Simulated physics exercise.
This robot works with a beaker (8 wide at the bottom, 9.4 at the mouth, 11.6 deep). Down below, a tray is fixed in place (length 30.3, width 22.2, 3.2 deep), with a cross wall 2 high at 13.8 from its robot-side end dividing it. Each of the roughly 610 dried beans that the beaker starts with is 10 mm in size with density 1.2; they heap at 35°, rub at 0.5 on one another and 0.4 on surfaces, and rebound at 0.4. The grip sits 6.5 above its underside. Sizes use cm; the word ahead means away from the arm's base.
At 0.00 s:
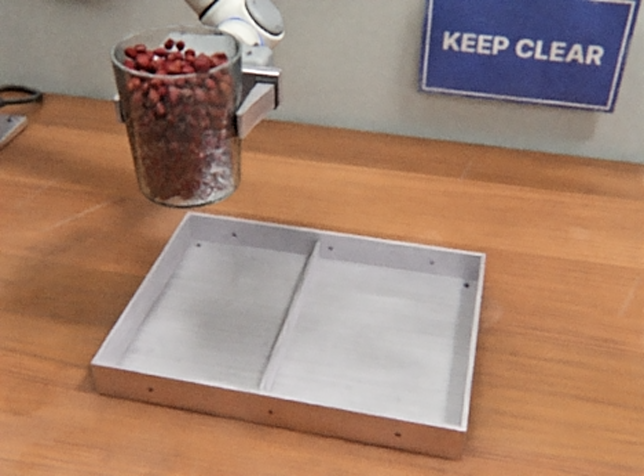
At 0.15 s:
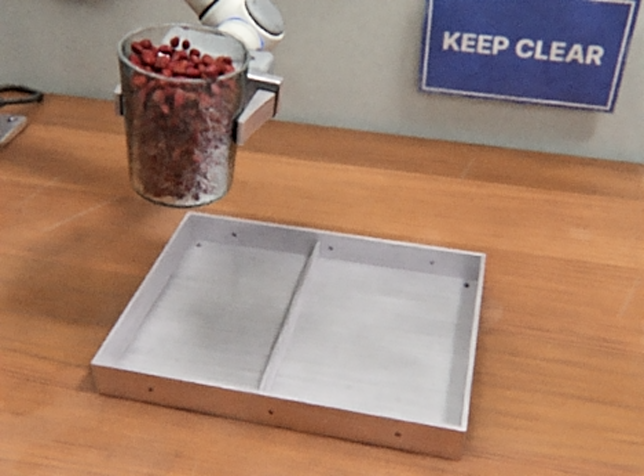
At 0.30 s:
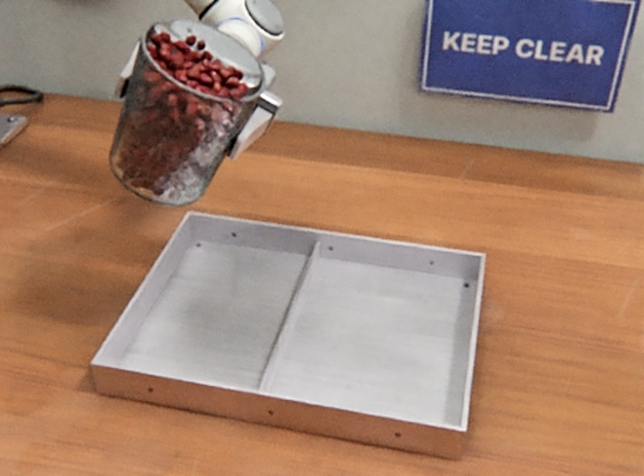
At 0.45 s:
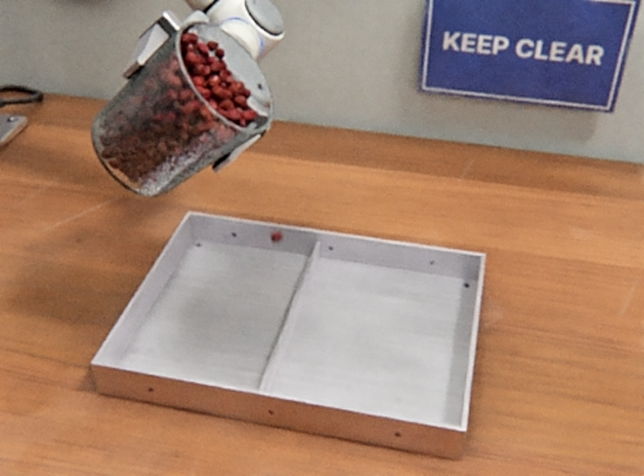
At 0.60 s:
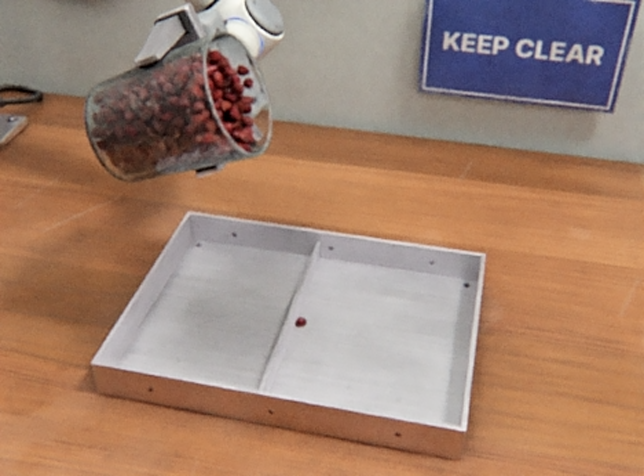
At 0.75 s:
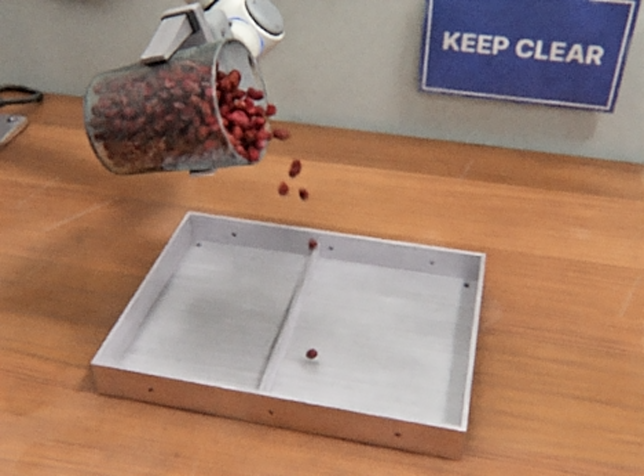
Glass beaker of dark red beans tilting rightward in a robot gripper, releasing a few beans over a divided metal tray.
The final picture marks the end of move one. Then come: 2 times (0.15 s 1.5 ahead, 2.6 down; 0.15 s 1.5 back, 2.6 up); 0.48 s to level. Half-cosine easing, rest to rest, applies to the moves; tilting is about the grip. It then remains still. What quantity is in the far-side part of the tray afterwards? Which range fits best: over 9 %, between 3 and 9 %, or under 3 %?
The range that fits is between 3 and 9 %.
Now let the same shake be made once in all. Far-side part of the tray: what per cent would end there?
Expected share: About 5 %.
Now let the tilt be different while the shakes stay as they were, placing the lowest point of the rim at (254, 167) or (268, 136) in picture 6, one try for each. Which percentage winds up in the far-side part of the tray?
15 % and 0 %.
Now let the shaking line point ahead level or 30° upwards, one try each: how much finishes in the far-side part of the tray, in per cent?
Roughly 15 per cent, then 20 per cent.
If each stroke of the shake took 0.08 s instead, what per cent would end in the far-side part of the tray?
15 %.
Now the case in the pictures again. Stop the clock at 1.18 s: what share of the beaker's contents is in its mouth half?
Roughly 45 %.
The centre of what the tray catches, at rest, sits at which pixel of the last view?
Centre estimate: About (350, 327).
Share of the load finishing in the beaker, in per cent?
About 95 percent.
By 1.18 s, tilted 73° forward, highest piece 23 above the table; 587 in the beaker, 26 in the far-side part, 1 in the robot-side part.
By 1.61 s, tilted 31° forward, highest piece 25 above the table; 585 in the beaker, 29 in the far-side part.
By 2.03 s, level, highest piece 27 above the table; 585 in the beaker, 29 in the far-side part.
By 3.08 s, level, highest piece 27 above the table; 585 in the beaker, 29 in the far-side part.
Final count, 585 in the beaker, 29 in the far-side part. That is 5 % in the far-side part of the tray.
